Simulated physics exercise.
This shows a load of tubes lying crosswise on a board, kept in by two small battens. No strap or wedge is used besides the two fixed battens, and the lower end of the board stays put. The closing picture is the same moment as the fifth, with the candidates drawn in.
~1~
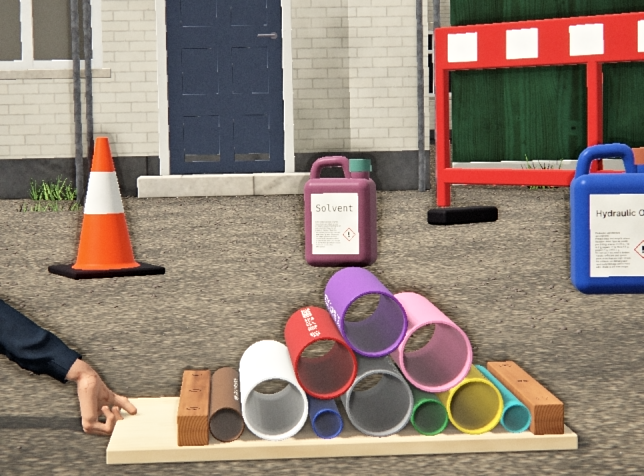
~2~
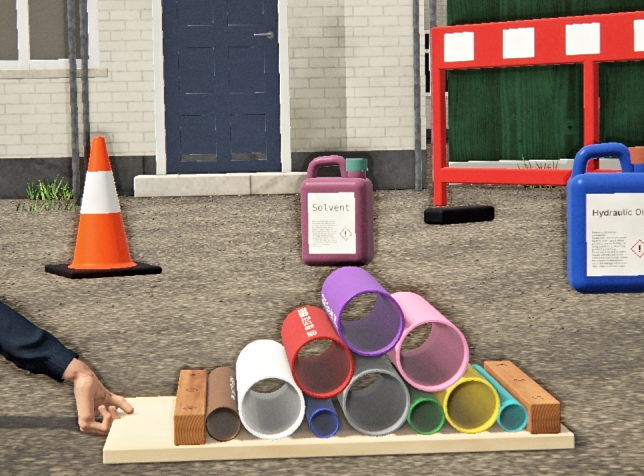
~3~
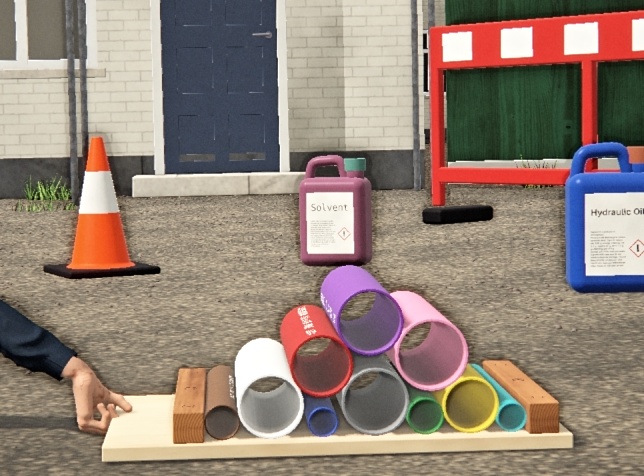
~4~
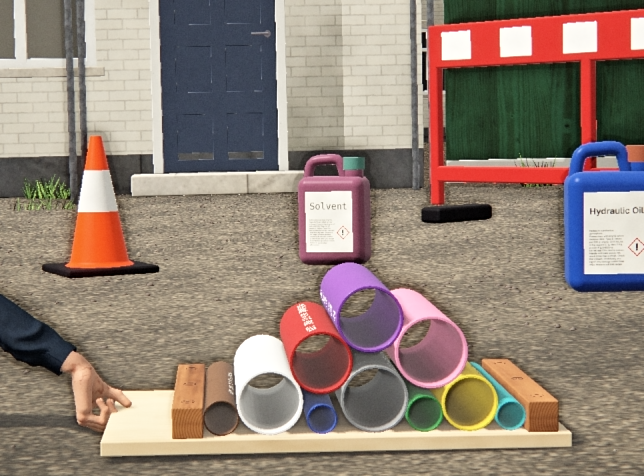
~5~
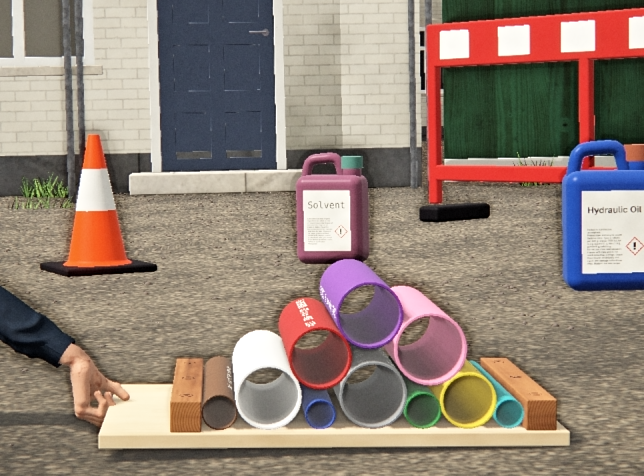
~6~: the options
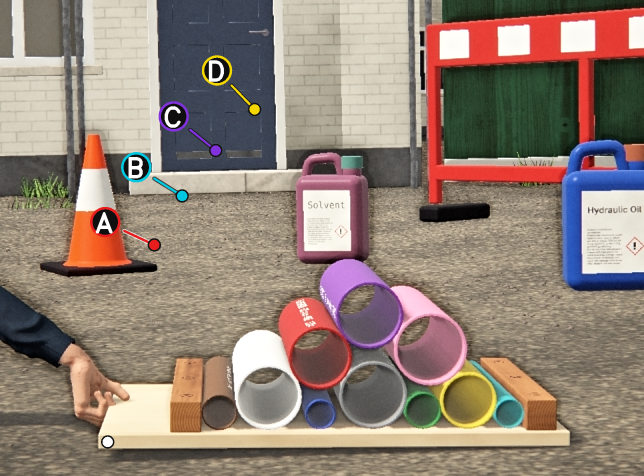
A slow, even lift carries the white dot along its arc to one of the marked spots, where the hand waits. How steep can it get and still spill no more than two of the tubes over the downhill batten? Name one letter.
Lift it to B and no more.
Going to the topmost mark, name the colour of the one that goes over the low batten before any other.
The pink one.
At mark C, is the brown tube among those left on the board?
Yes, with C.
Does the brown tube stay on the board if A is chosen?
Yes, with A.
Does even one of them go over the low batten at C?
At C: Yes.
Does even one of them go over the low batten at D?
Yes.
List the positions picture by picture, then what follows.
The first frame shows yellow tube (476, 407); turquoise tube (516, 419); pink tube (436, 356).
The second frame shows pink tube (432, 355); red tube (323, 367).
The third frame shows board (329, 406); brown tube (222, 422); white tube (270, 406); green tube (425, 416).
The fourth frame shows board (328, 403); brown tube (221, 418); white tube (270, 402).
The fifth frame shows board (327, 399); brown tube (220, 412); white tube (268, 397).
On the marked copy, A at (155, 245); B at (182, 196); C at (216, 150); D at (255, 109); the white dot at (108, 442).
With B. Early on, board at 19°.
Further on, board at 34°.
At the end, board at 34°, two over the low batten (pink, purple).
As for the rest, A none over the low batten; C three over the low batten (pink, red, purple); D three over the low batten (pink, red, purple).
